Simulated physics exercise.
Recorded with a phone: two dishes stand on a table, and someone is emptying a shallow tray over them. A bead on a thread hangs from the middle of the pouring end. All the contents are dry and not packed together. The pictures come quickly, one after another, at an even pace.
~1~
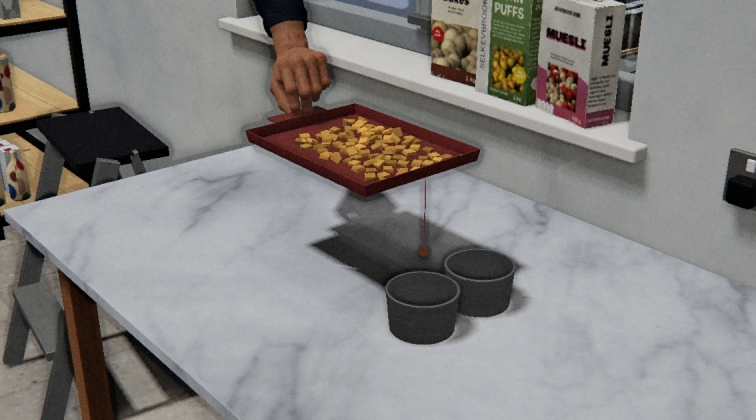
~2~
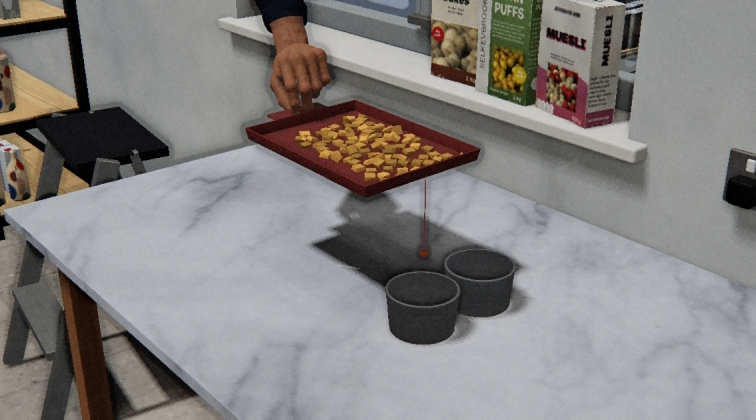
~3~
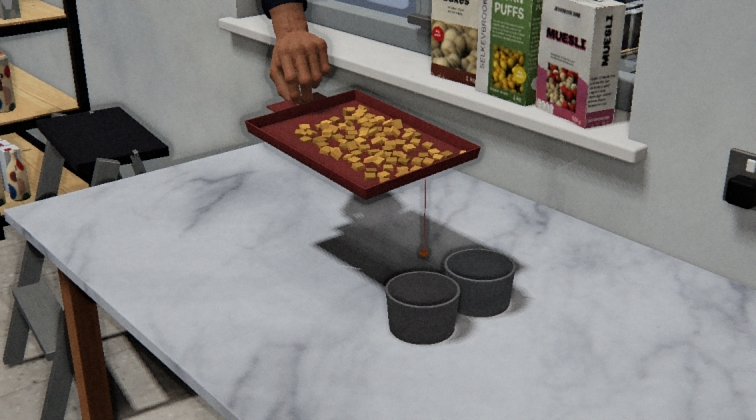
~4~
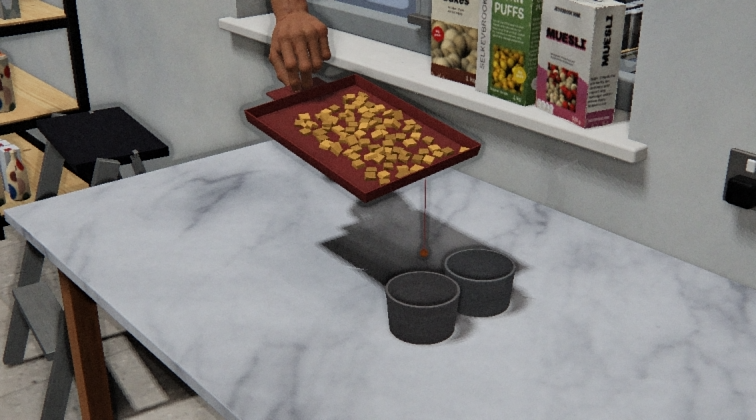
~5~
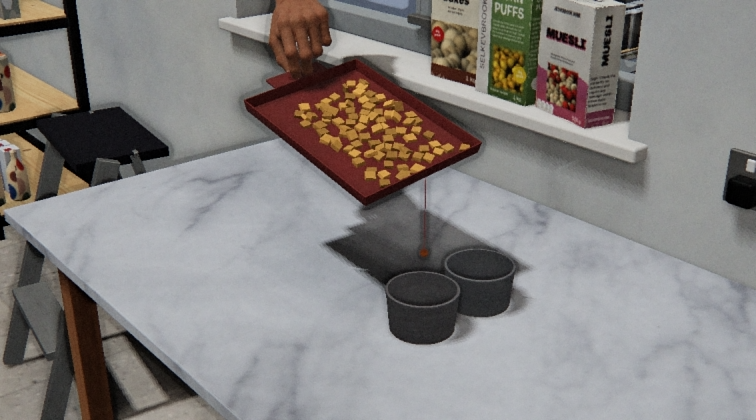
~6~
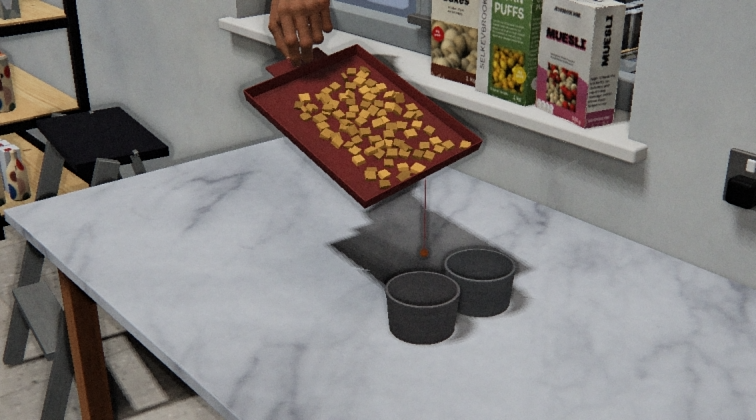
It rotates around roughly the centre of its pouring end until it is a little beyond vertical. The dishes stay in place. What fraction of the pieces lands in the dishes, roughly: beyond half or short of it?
Short of half.
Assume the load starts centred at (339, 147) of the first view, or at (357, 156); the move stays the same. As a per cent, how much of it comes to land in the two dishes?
Shares: 20 % for the first, 30 % for the second.
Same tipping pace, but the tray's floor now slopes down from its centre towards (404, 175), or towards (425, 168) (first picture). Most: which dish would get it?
First place: The dish to the left; second place: The dish to the right.
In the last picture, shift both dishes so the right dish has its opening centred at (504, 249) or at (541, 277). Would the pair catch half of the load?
With the first shift the pair saves less than a half; with the second, less than a half.
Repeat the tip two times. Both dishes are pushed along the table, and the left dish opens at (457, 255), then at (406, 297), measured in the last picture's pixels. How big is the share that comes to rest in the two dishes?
It would be roughly 0 per cent, followed by roughly 30 per cent.
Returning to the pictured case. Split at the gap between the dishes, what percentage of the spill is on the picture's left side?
Estimate: About 100 percent.
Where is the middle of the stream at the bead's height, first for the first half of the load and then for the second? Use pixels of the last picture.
Near (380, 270) to start, and near (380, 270) afterwards.
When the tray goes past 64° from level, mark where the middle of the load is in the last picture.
The middle of the pieces lands at roughly (384, 164).
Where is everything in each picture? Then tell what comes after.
In the first picture, corners of the pouring end near (365, 184) and (477, 149), level; middle of the load near (377, 147), cereal squares; left dish near (447, 318); right dish near (504, 292); bead on its thread near (424, 253).
In the second picture, corners of the pouring end near (365, 185) and (477, 148), level; middle of the load near (377, 145).
In the third picture, corners of the pouring end near (365, 188) and (478, 147), tipped barely, lowest at the left corner; middle of the load near (377, 141).
In the fourth picture, corners of the pouring end near (366, 191) and (478, 144), tipped a little, lowest at the left corner; middle of the load near (377, 135).
In the fifth picture, corners of the pouring end near (366, 195) and (479, 142), tipped clearly, lowest at the left corner; middle of the load near (378, 129).
In the sixth picture, corners of the pouring end near (366, 199) and (480, 140), tipped clearly, lowest at the left corner; middle of the load near (378, 123); left dish near (447, 318); right dish near (504, 292).
Shortly afterwards, tray tipped steeply; all but a few on the tray; a little in the air.
Next, tray tipped past a quarter turn; near a third on the tray; a little in the left dish; near a third outside both; near a quarter in the air.
Some moments later, tray tipped past a quarter turn; near a quarter in the left dish; the bulk outside both.
In the end, tray tipped past a quarter turn; near a quarter in the left dish; none at all in the right dish; the bulk outside both.
